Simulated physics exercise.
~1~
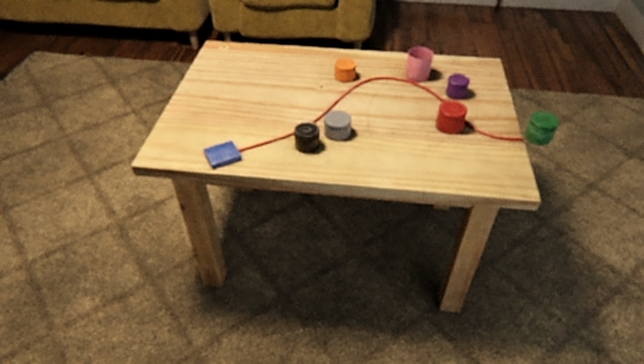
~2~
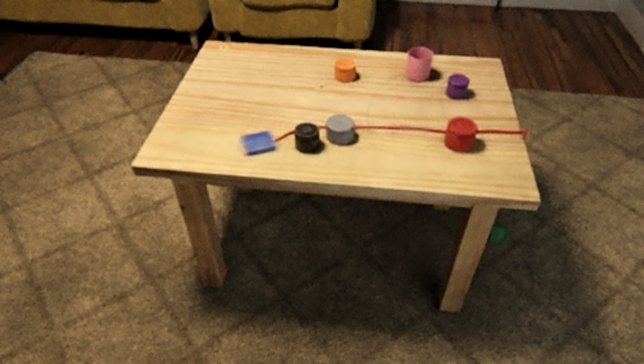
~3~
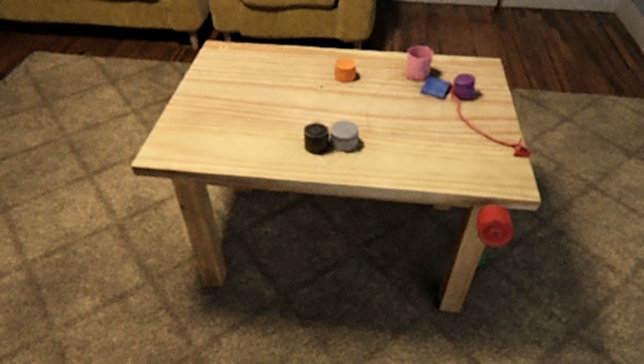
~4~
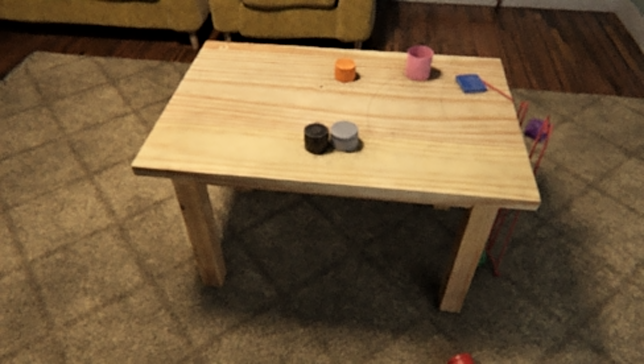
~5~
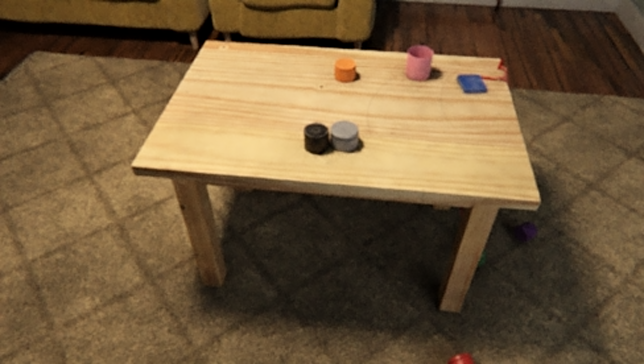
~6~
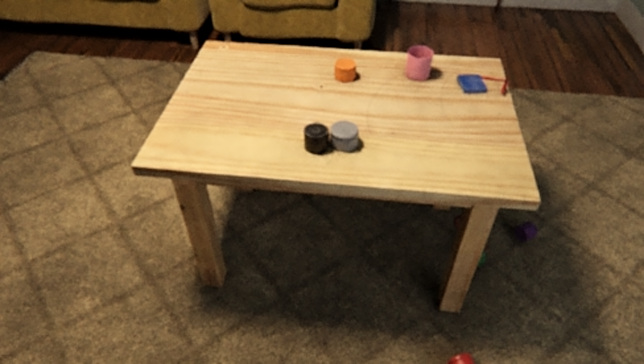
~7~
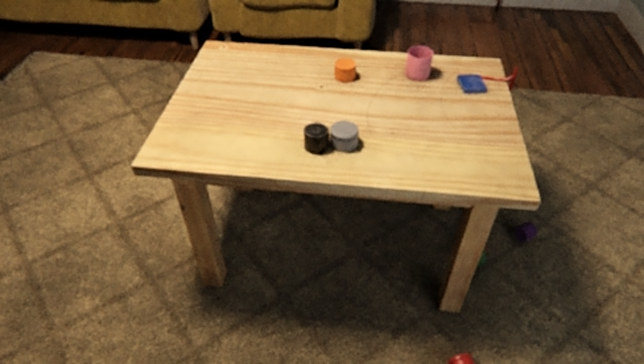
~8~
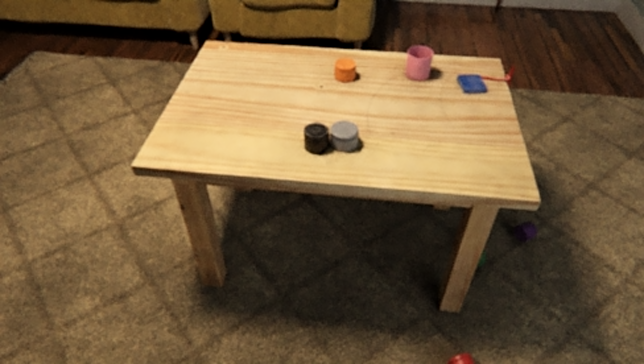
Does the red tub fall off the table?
Yes, the red tub goes over the edge of the table and ends up on the rug.
Wooden table on rug, green, then red, then purple objects falling off as a red-corded blue phone slides right and stays on.
